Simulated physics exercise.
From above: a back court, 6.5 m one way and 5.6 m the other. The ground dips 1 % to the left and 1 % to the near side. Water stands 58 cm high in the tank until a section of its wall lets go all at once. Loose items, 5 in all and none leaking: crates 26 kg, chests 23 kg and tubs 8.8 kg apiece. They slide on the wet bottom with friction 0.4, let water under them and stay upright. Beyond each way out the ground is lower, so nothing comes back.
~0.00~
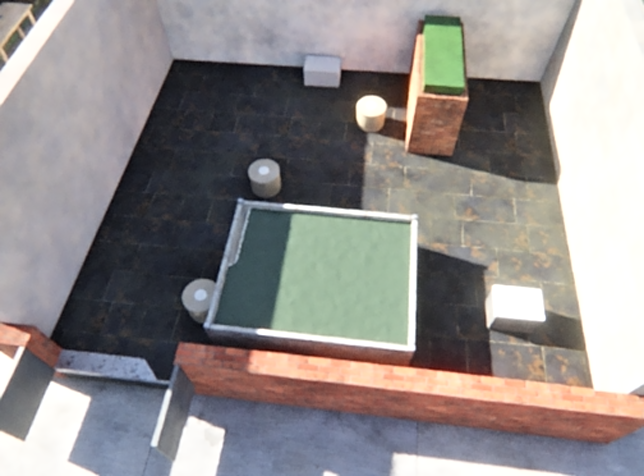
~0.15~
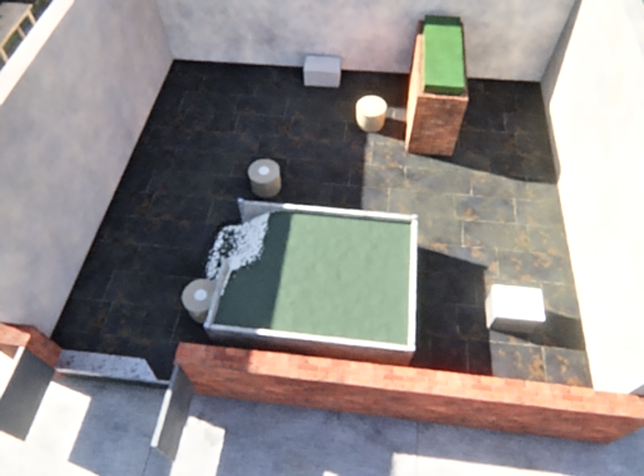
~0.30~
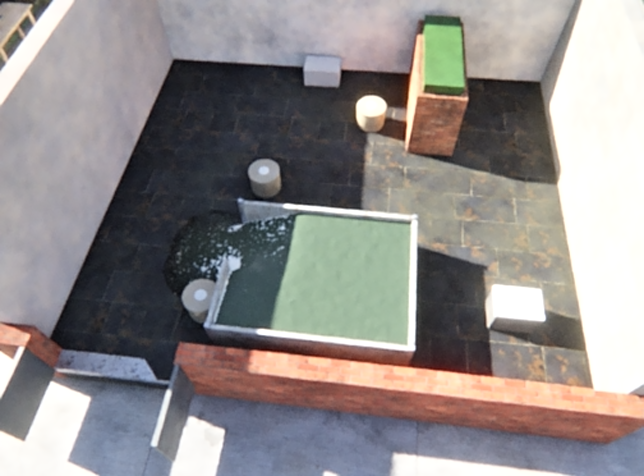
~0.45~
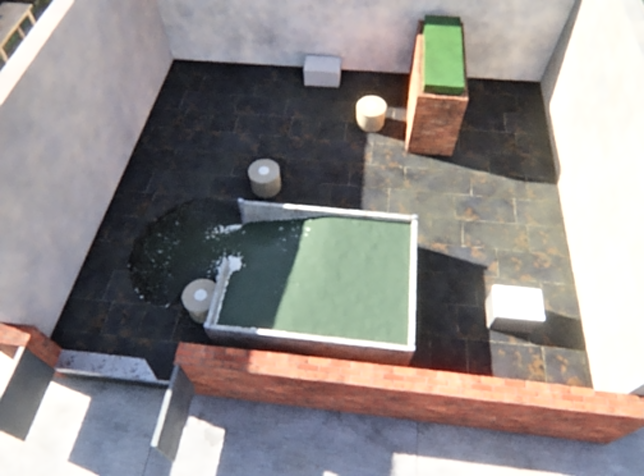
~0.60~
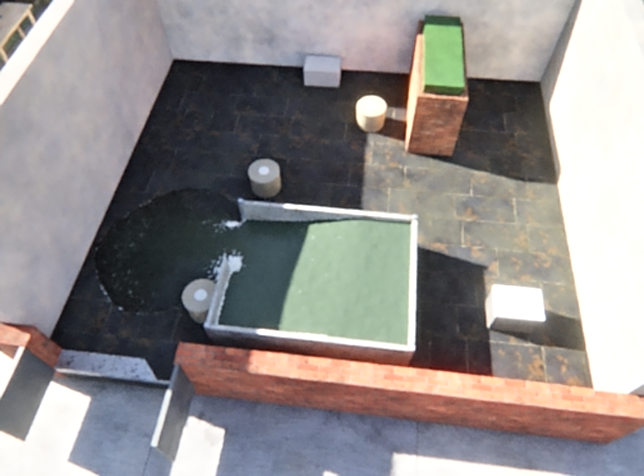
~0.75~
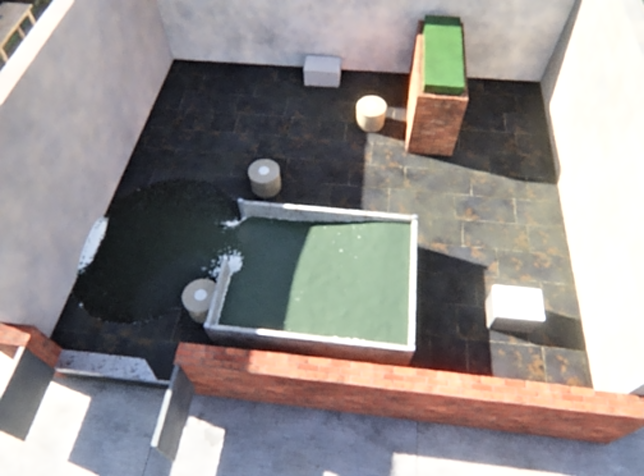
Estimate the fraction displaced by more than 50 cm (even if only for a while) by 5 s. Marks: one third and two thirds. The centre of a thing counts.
That comes to under a third.
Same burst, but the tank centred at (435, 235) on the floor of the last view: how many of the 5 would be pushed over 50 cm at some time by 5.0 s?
In that case 1 of them.
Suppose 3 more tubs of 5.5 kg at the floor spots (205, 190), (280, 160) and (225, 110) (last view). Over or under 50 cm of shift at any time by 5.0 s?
In that order: Past it, short of it, over.
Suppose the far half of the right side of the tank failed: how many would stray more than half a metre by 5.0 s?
In that case 1 of them.
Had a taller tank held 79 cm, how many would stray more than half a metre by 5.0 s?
In that case 1 of them.
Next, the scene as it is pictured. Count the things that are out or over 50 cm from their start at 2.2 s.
I count 0.
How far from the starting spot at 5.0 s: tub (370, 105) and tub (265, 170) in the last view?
In that order: 0 cm, 0 cm.
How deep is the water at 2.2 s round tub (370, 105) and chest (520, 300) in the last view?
About 0 and 0 cm.
After 1.1 s 0 of 5 are over 50 cm from their spots; 0 afloat.
After 2.2 s 0 of 5 are over 50 cm from their spots; 0 afloat.
After 3.5 s 0 of 5 are over 50 cm from their spots; 0 afloat.
After 5.0 s 0 of 5 are over 50 cm from their spots, and 0 have been at some point; 0 afloat.
